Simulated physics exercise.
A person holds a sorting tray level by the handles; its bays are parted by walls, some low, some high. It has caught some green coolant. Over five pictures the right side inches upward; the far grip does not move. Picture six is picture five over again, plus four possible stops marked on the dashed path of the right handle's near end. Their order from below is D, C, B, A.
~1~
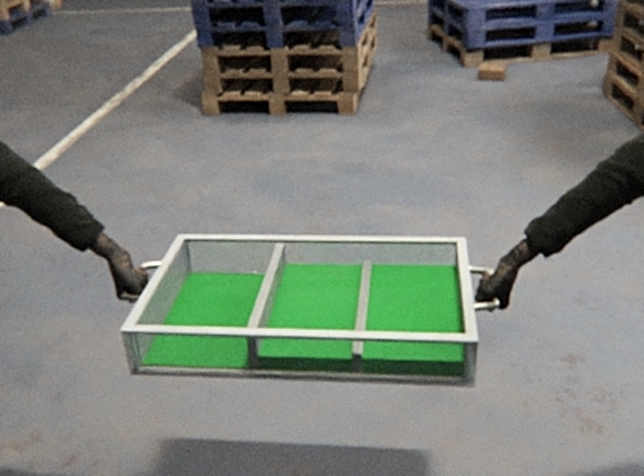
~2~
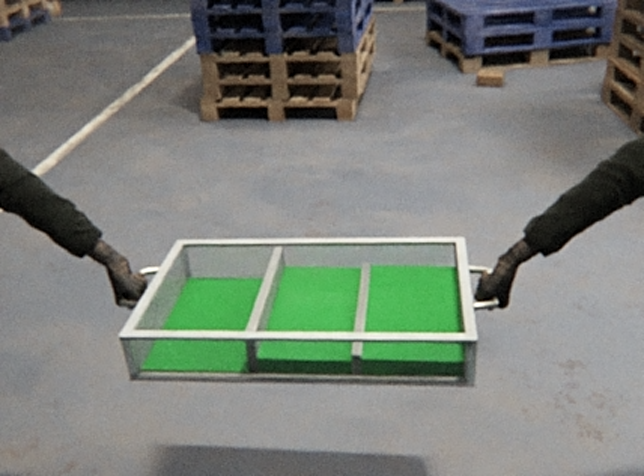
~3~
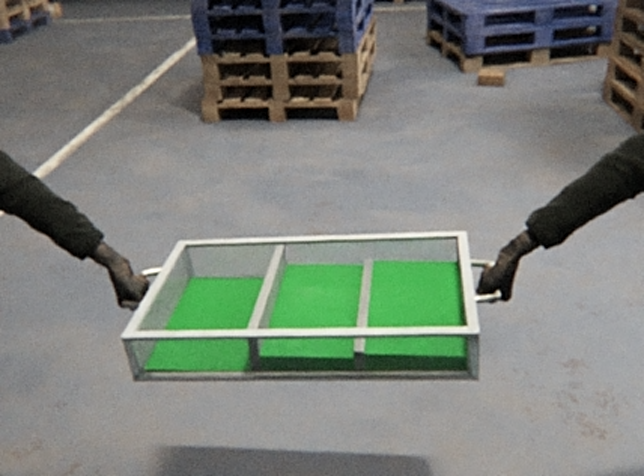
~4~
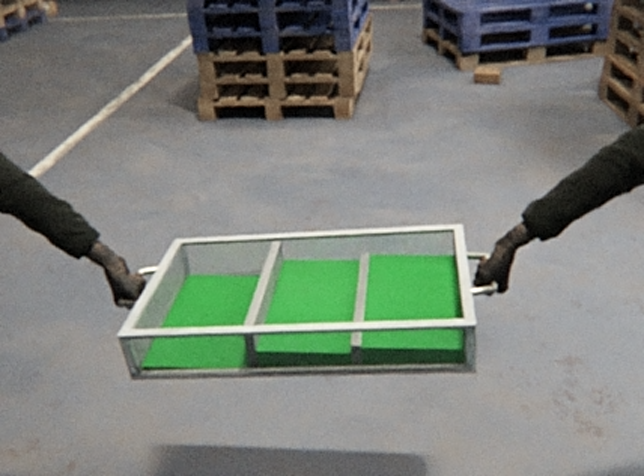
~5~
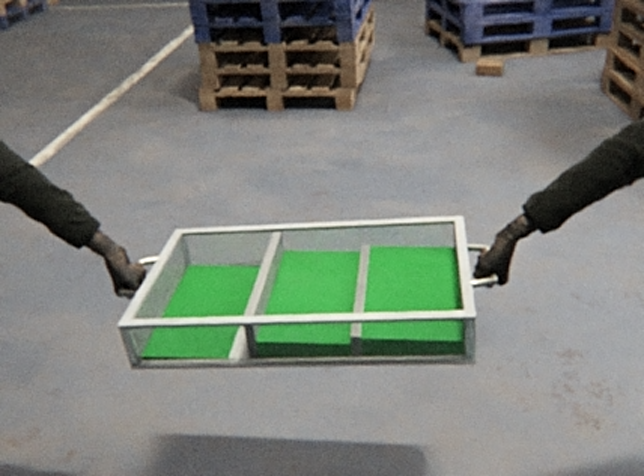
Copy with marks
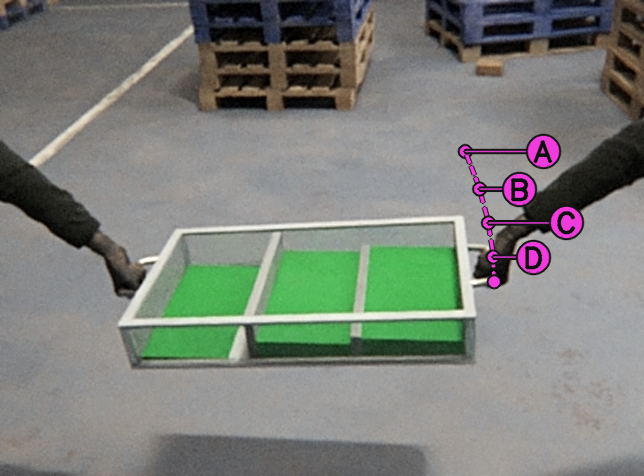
The clip opens on two gloved hands holding a clear-sided tray by its end handles above a grey warehouse floor, green coolant in its three bays and stacked pallets behind. The right hand then rises slightly, tilting the tray gently down to the left, while the green stays within the bays.
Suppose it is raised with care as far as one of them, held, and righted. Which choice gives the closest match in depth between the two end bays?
It is A.
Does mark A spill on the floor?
No.
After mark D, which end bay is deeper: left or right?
The right end bay.
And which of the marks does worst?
Here it is mark D.
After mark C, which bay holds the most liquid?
It is the middle one.
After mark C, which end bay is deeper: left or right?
The right end bay.
On the marked copy, A at (465, 151); B at (479, 189); C at (488, 222); D at (493, 257).
For mark A, the two end bays stand about equally deep; nothing spills.
For mark B, the right end bay stands much deeper than the other; nothing spills.
For mark C, the right end bay stands much deeper than the other; nothing spills.
For mark D, the right end bay stands much deeper than the other; nothing spills.
